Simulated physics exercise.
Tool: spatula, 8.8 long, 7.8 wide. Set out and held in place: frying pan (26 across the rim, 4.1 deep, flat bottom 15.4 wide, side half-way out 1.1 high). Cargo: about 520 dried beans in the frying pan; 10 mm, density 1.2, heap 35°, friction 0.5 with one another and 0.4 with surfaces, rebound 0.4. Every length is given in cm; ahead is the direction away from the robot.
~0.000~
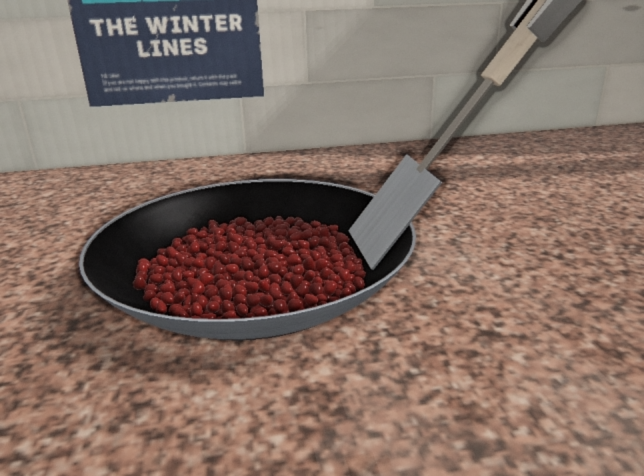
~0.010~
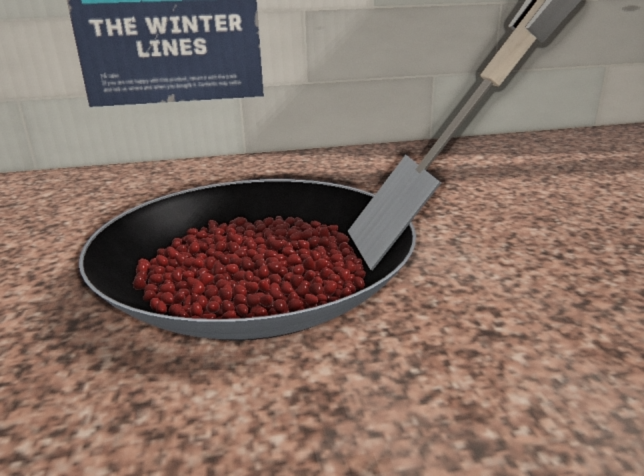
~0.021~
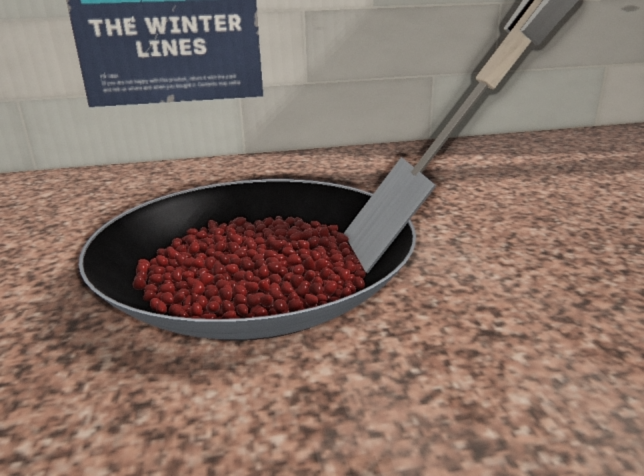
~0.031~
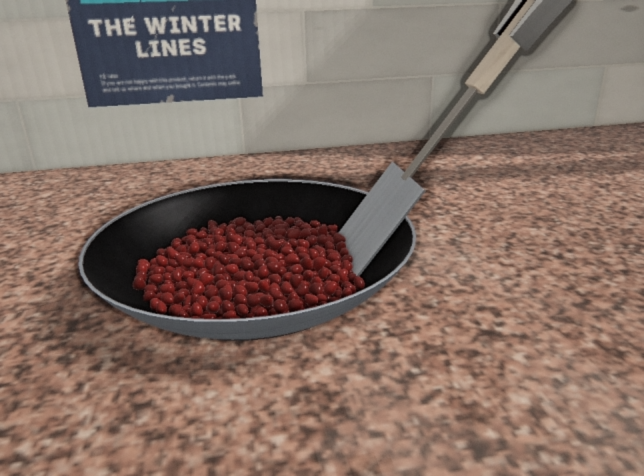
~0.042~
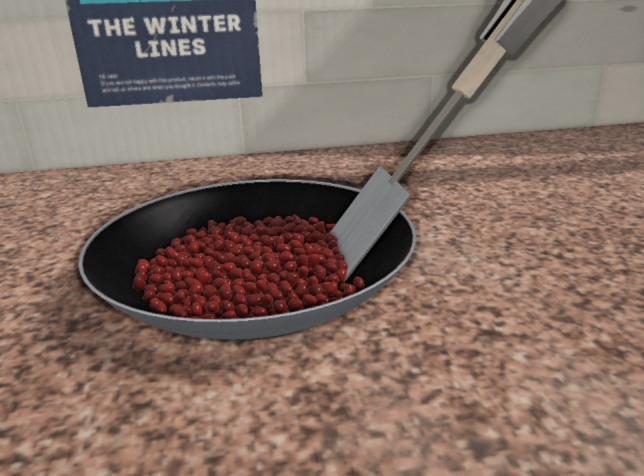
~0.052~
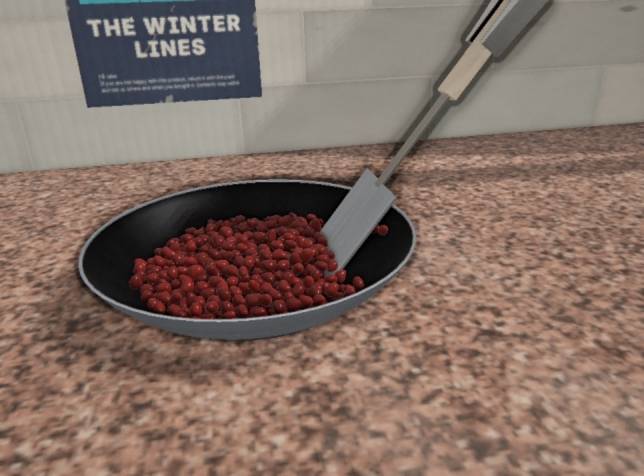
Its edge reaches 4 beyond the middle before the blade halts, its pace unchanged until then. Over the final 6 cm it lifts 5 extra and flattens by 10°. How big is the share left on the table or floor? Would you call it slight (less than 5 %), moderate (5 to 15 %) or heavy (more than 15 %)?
I would call it moderate, 5 to 15 %.
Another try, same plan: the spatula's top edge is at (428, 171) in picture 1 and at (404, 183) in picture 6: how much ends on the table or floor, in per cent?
Roughly 0 percent ends up there.
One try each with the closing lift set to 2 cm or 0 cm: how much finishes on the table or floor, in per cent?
First try about 0 %, second try about 0 %.
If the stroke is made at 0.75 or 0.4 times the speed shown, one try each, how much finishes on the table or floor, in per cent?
Close to 5 and 0 percent respectively.
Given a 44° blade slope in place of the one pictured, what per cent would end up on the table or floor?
I'd expect near 10 percent then.
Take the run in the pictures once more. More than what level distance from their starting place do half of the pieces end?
It comes to some 3 cm.
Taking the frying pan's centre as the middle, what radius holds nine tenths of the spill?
Distance from centre: Approx. 60 cm.
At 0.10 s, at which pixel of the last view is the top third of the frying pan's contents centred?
It is centred close to (226, 249).
By 0.08 s, sloping 52°, highest piece 8 above the table; 515 in the frying pan, 2 on the blade or in flight.
By 0.10 s, sloping 48°, highest piece 12 above the table; 515 in the frying pan, 2 on the blade or in flight.
By 0.32 s, sloping 42°, highest piece 20 above the table; 473 in the frying pan, 38 on the table or floor, 6 on the blade or in flight.
By 1.37 s, sloping 42°, highest piece 4 above the table; 473 in the frying pan, 44 on the table or floor.
Final count, 473 in the frying pan, 44 on the table or floor. That is 9 % on the table or floor.
